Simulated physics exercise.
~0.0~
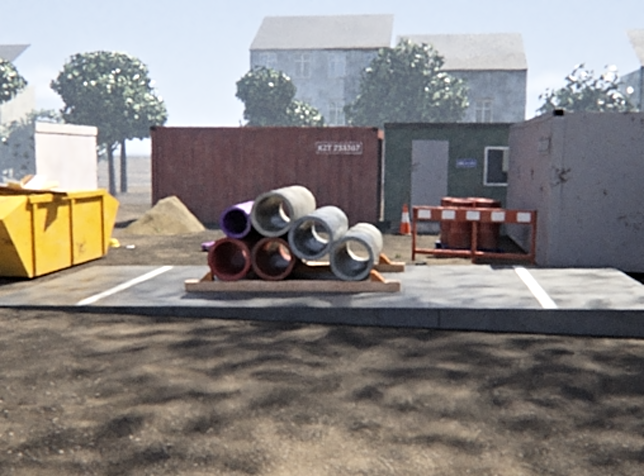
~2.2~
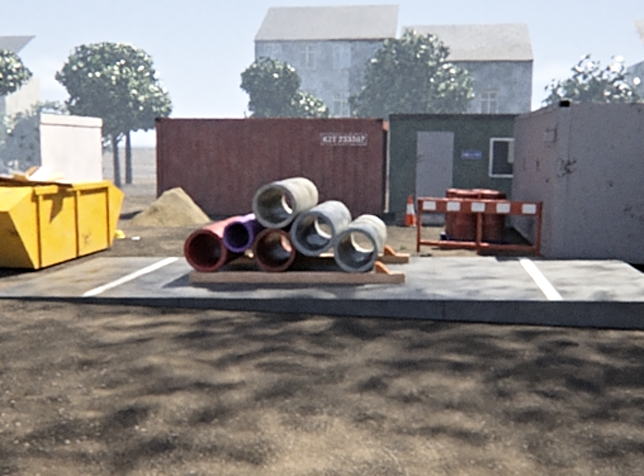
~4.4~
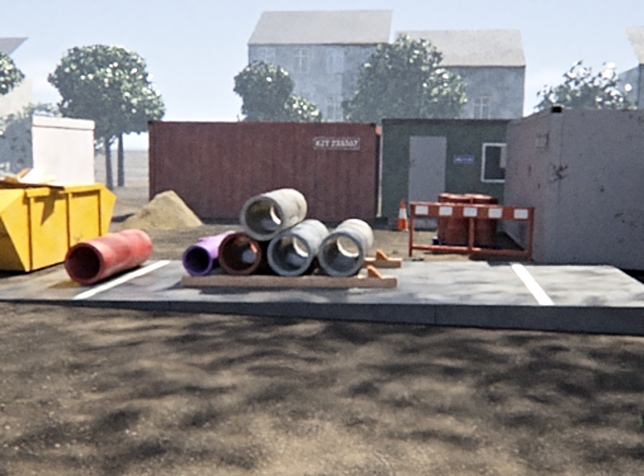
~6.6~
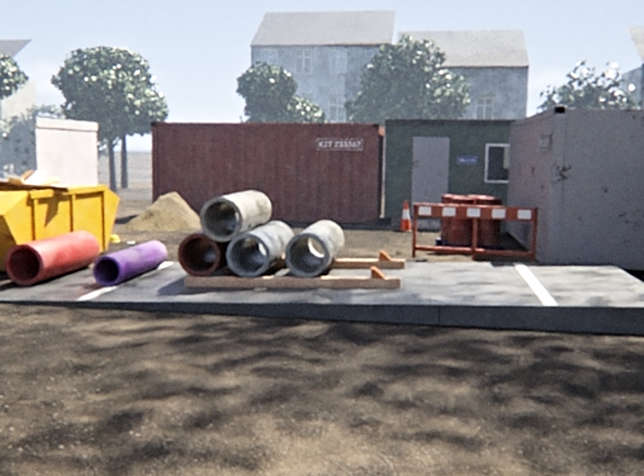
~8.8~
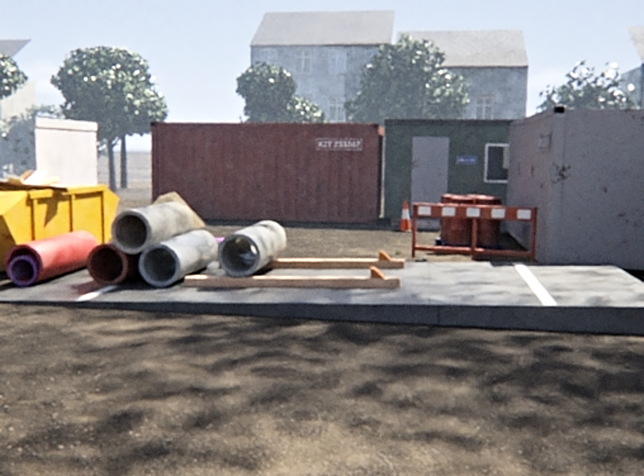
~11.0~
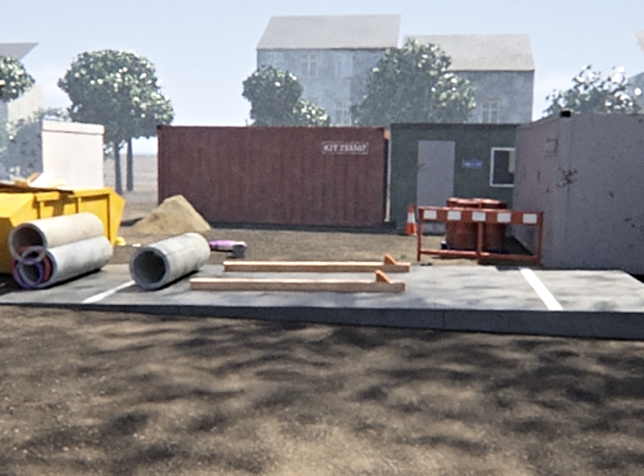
In the video, a stack of concrete pipes on timber bearers collapses to the left, the red pipe rolling off first and the purple one following across the white line. The grey pipes roll after them, and most pipes end up beside the yellow skip, leaving the bearers empty.
